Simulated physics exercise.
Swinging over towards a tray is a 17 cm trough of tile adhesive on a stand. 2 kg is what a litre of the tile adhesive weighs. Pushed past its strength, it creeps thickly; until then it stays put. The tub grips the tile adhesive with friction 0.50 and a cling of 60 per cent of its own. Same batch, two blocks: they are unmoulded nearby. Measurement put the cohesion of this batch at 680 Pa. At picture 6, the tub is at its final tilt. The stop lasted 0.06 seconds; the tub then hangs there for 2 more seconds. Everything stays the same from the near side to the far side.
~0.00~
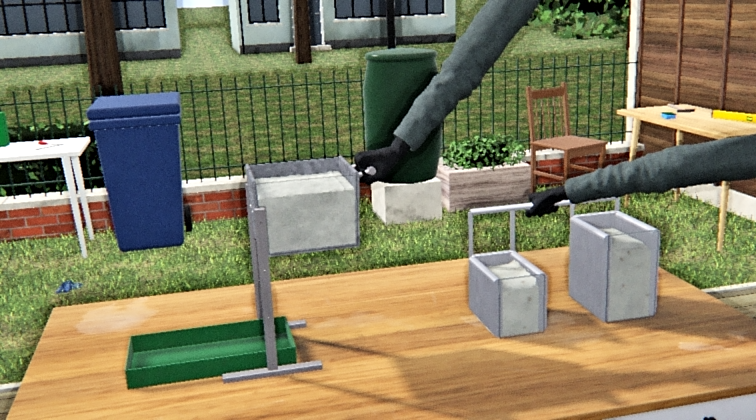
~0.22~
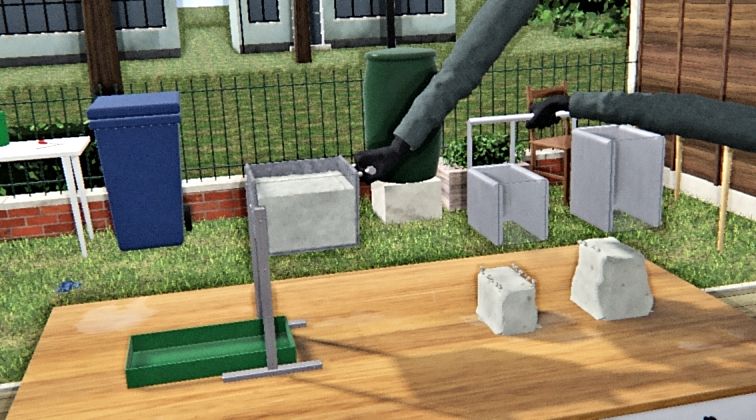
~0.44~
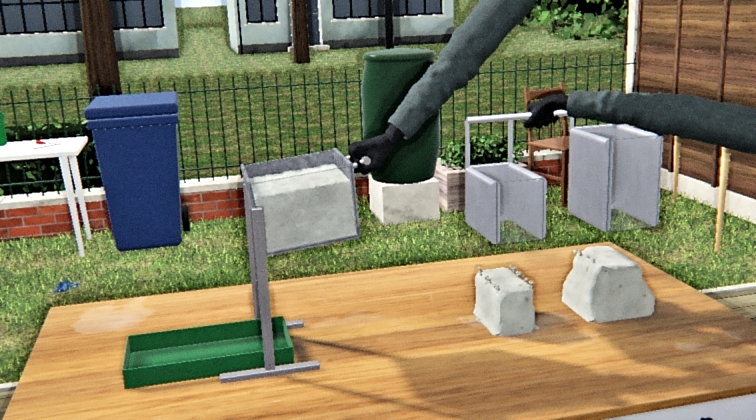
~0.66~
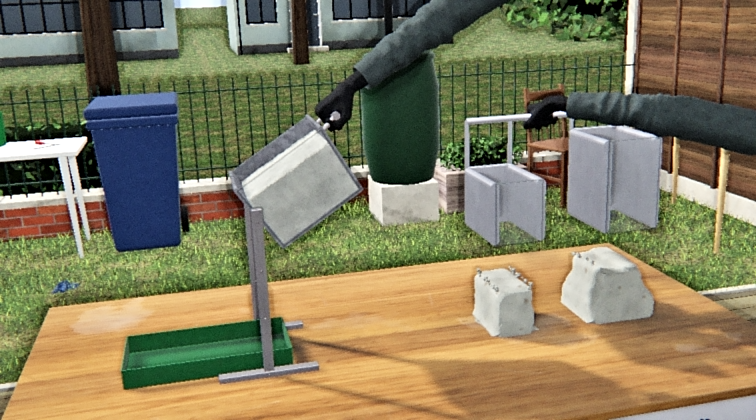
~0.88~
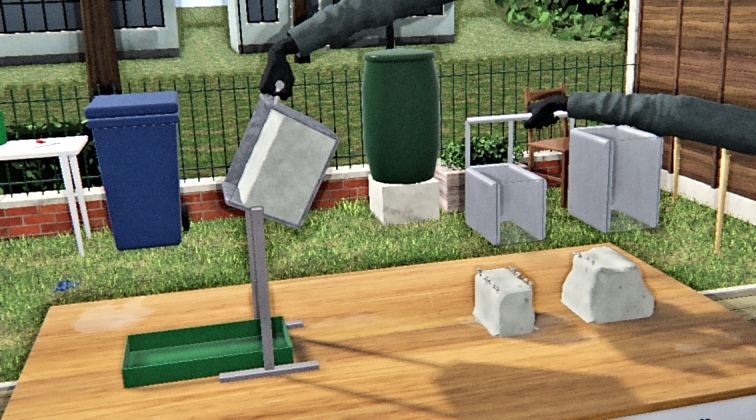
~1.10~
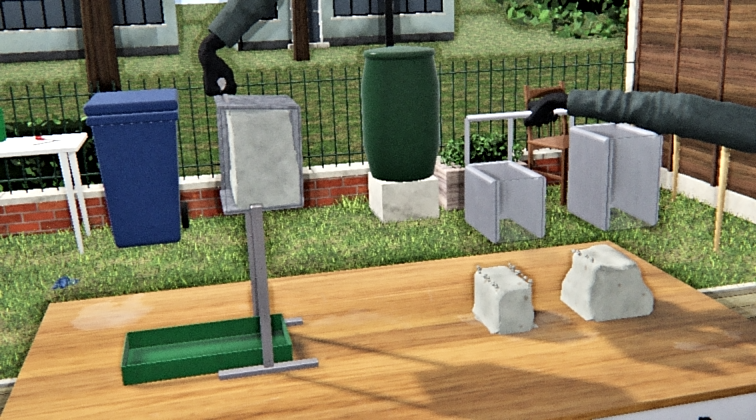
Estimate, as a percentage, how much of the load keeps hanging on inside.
46 %.
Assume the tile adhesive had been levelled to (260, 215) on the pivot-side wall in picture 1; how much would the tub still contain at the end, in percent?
It would be close to 65 percent.
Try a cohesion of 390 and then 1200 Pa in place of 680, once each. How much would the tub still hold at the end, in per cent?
40 %, then 45 %.
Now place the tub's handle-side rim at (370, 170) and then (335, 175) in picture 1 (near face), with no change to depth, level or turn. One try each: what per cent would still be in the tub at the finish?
First try 40 per cent, second try 70 per cent.
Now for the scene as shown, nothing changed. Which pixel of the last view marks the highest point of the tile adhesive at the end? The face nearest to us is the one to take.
Roughly at pixel (265, 164).
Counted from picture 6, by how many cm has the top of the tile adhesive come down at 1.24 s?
Around 3 cm below its level in the last picture.
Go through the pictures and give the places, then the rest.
In the first picture, handle-side rim at (355, 174), tilt 0 degrees; top of the tile adhesive at (305, 193); blocks stand 13 cm, 20 cm (left to right).
In the second picture, handle-side rim at (355, 173), tilt 0 degrees; top of the tile adhesive at (304, 193); blocks stand 13 cm, 17 cm (left to right).
In the third picture, handle-side rim at (349, 165), tilt 5 degrees; top of the tile adhesive at (345, 182); blocks stand 13 cm, 15 cm (left to right).
In the fourth picture, handle-side rim at (319, 130), tilt 32 degrees; top of the tile adhesive at (324, 146); blocks stand 13 cm, 15 cm (left to right).
In the fifth picture, handle-side rim at (269, 108), tilt 62 degrees; top of the tile adhesive at (287, 118); blocks stand 13 cm, 15 cm (left to right).
In the sixth picture, handle-side rim at (220, 110), tilt 88 degrees; top of the tile adhesive at (286, 113); blocks stand 13 cm, 15 cm (left to right).
After 1.24 s, the tub is at 88 degrees and holds 92 %.
After 1.41 s, the tub is at 88 degrees and holds 60 %.
After 1.58 s, the tub is at 88 degrees and holds 46 %.
After 1.75 s, the tub is at 88 degrees and holds 46 %.
After 3.10 s, at the end, the tub is at 88 degrees and holds 46 %.
